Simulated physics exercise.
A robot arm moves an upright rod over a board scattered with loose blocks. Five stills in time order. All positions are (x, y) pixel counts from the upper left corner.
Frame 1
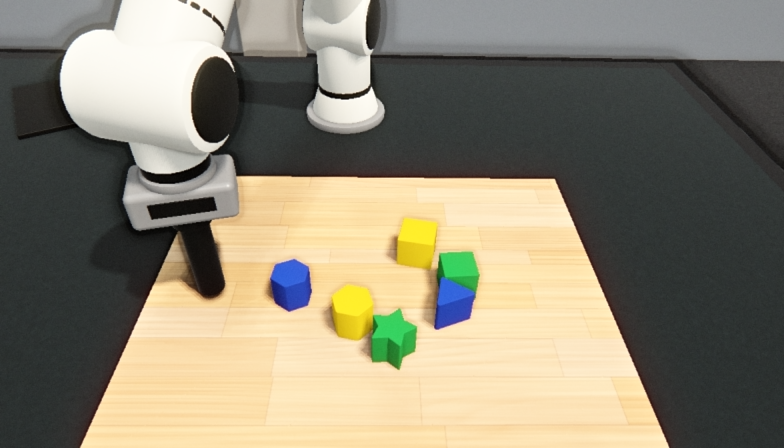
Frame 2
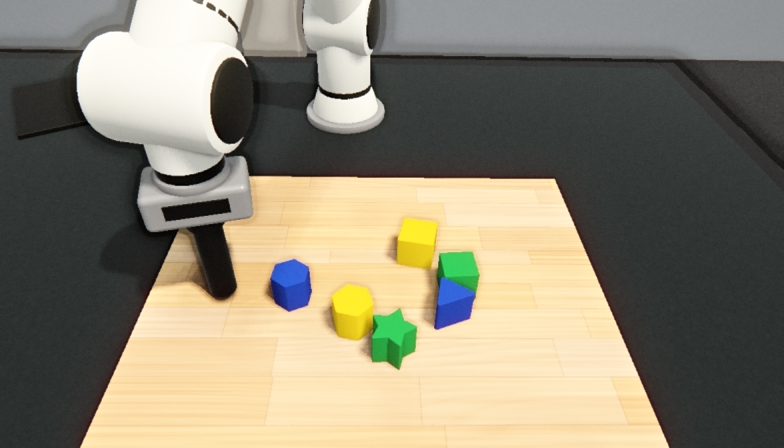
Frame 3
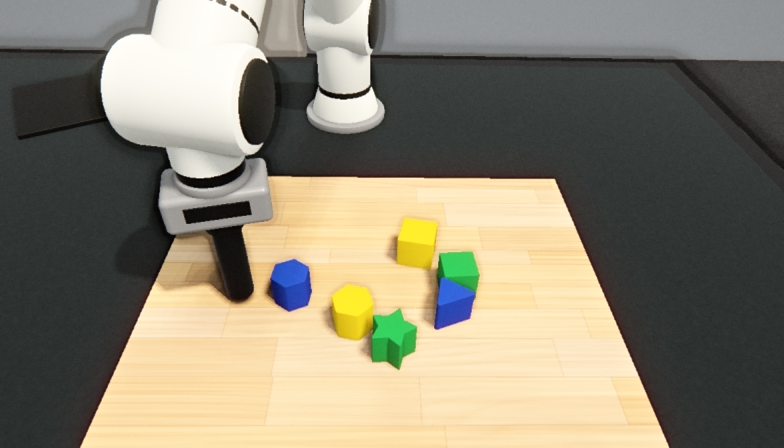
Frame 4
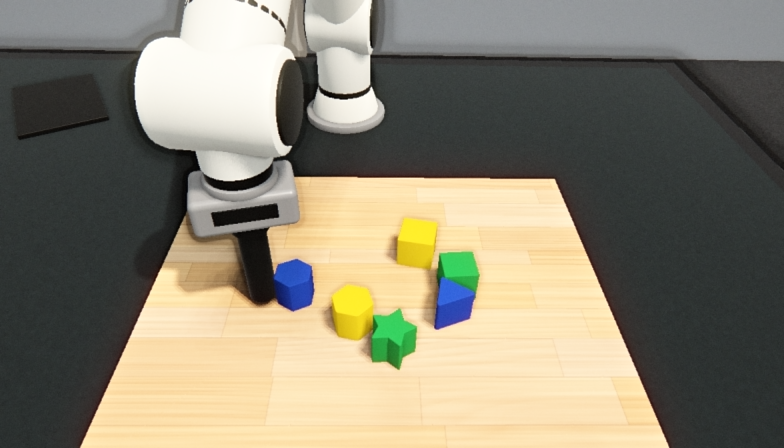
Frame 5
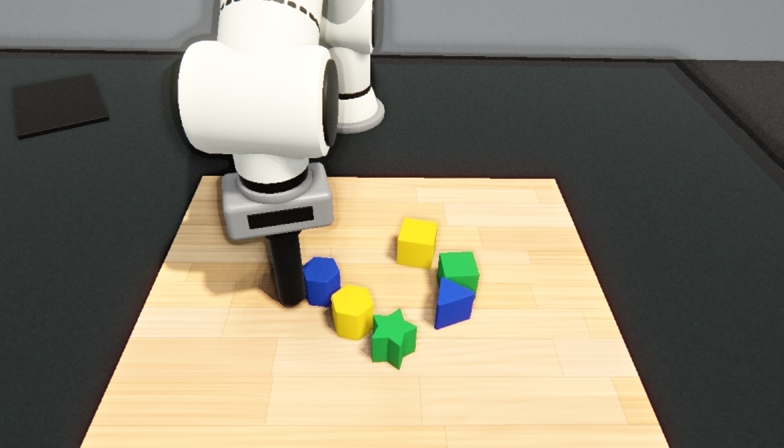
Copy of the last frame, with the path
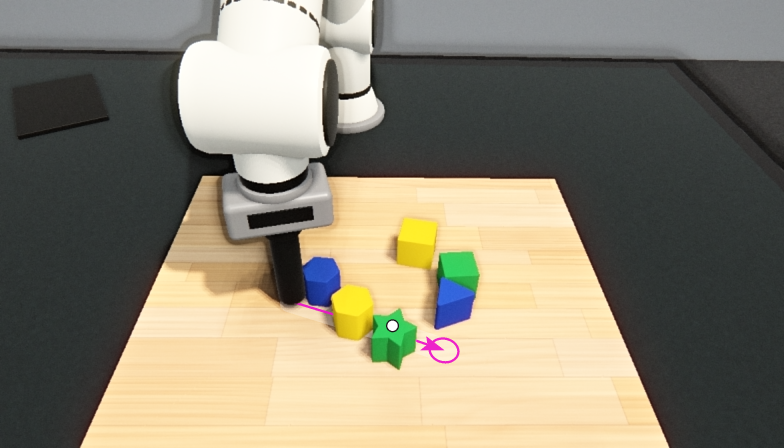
Robot arm sliding a black rod rightward across a wooden board, pushing a blue hexagonal block toward a yellow one.
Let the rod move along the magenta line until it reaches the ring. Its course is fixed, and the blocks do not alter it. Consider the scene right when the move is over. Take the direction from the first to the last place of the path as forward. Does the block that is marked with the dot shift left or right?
Its shift is rightward.
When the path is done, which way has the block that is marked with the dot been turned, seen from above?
The twist is clockwise.
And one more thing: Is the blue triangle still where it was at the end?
I expect not.
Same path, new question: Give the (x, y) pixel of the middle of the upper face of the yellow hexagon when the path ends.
My prediction: (483, 328).
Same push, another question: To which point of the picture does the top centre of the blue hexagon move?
The point I'd pick in the picture is (341, 266).
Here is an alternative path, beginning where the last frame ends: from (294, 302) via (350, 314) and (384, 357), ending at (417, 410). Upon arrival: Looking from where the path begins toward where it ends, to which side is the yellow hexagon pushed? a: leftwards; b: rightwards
b.
Path on the board, from (294, 302) to (444, 350); the dot is on the green star.
The first path, step by step. One third of the way, rod (342, 310); blue hexagon (341, 266), turned 45° anticlockwise; yellow hexagon (370, 305); green star (401, 330).
Two thirds of the way, rod (393, 326); blue hexagon (341, 266), turned 45° anticlockwise; yellow hexagon (426, 316), turned 20° anticlockwise; green star (434, 348), turned 80° clockwise.
At the end, rod (445, 343); blue hexagon (341, 266), turned 45° anticlockwise; yellow hexagon (483, 328), turned 45° anticlockwise; green star (446, 359), turned 130° clockwise; blue triangle (461, 290), turned 50° anticlockwise.
